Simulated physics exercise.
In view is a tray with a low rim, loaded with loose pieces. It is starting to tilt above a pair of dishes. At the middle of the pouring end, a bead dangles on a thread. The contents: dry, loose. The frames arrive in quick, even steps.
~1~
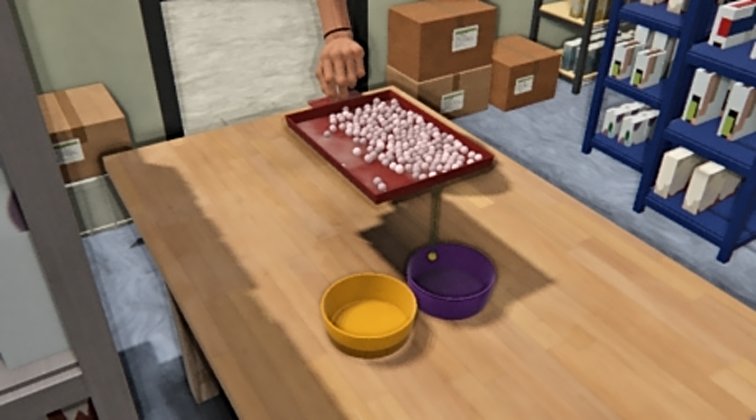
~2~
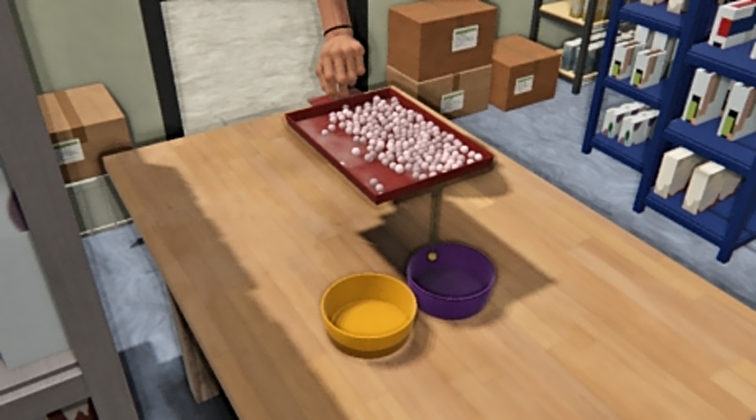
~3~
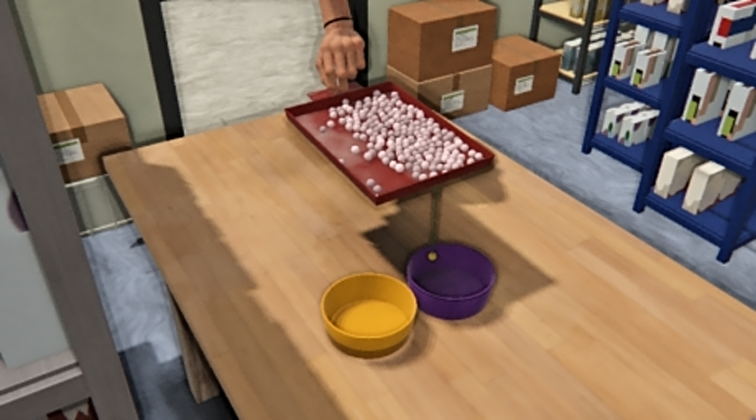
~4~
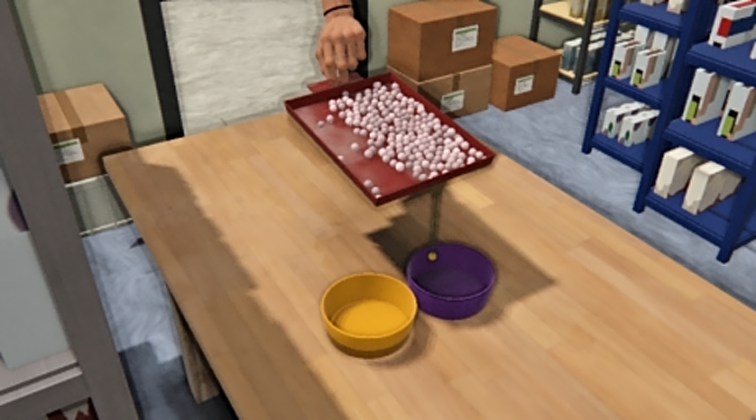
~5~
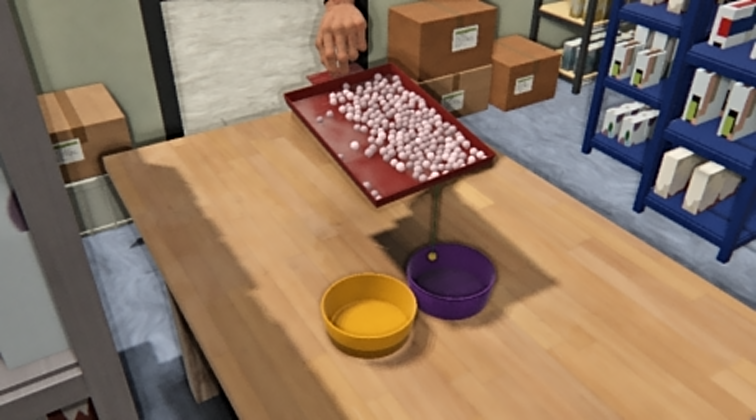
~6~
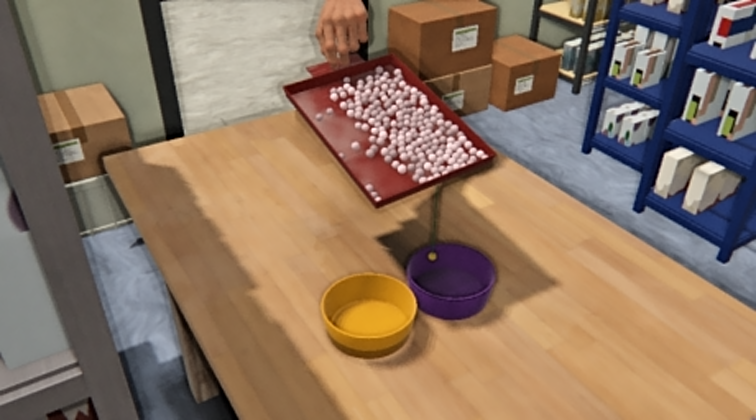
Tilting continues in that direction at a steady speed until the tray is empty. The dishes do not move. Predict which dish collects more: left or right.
I'd say most of it lands in the left one, honestly.
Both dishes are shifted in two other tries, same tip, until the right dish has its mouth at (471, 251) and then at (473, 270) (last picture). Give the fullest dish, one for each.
At the first spot the left-side one comes out ahead, at the second spot the left-side one.
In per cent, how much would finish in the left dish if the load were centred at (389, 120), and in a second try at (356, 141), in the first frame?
Roughly 60 per cent, then roughly 70 per cent.
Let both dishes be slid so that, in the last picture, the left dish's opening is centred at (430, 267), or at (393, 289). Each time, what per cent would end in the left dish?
The first gives 20 %, the second 80 %.
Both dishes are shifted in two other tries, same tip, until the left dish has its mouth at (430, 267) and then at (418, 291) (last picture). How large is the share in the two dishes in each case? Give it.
Around 20 then around 80 per cent.
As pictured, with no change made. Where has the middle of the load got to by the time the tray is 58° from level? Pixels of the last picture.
Look close to (415, 171) in the last picture.
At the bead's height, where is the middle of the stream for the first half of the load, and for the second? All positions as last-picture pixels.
I'd say close to (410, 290) at first and close to (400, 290) later on.
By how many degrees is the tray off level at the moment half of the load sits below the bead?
80°.
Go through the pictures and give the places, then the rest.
The first picture shows corners of the pouring end near (377, 193) and (491, 155), level; middle of the load near (404, 137), sugar pearls; left dish near (394, 343); right dish near (477, 305); bead on its thread near (432, 256).
The second picture shows corners of the pouring end near (377, 193) and (491, 155), level; middle of the load near (403, 141).
The third picture shows corners of the pouring end near (377, 194) and (491, 154), tipped barely, lowest at the left corner; middle of the load near (404, 133).
The fourth picture shows corners of the pouring end near (377, 196) and (492, 154), tipped a little, lowest at the left corner; middle of the load near (405, 129), only a few on the move.
The fifth picture shows corners of the pouring end near (377, 197) and (492, 153), tipped a little, lowest at the left corner; middle of the load near (406, 125), only a few on the move.
The sixth picture shows corners of the pouring end near (377, 199) and (493, 153), tipped a little, lowest at the left corner; middle of the load near (407, 124), all but a few on the move; left dish near (394, 343); right dish near (477, 305).
Shortly afterwards, tray tipped steeply; the bulk on the tray; only a few in the left dish; only a few in the right dish; only a few outside both; a little in the air.
Next, tray tipped right over; a little on the tray; near half in the left dish; near a quarter in the right dish; a little outside both; a little in the air.
Some moments later, tray tipped past a quarter turn; near two thirds in the left dish; near a quarter in the right dish; near a quarter outside both.
In the end, tray tipped past a quarter turn; near two thirds in the left dish; near a quarter in the right dish; near a quarter outside both.
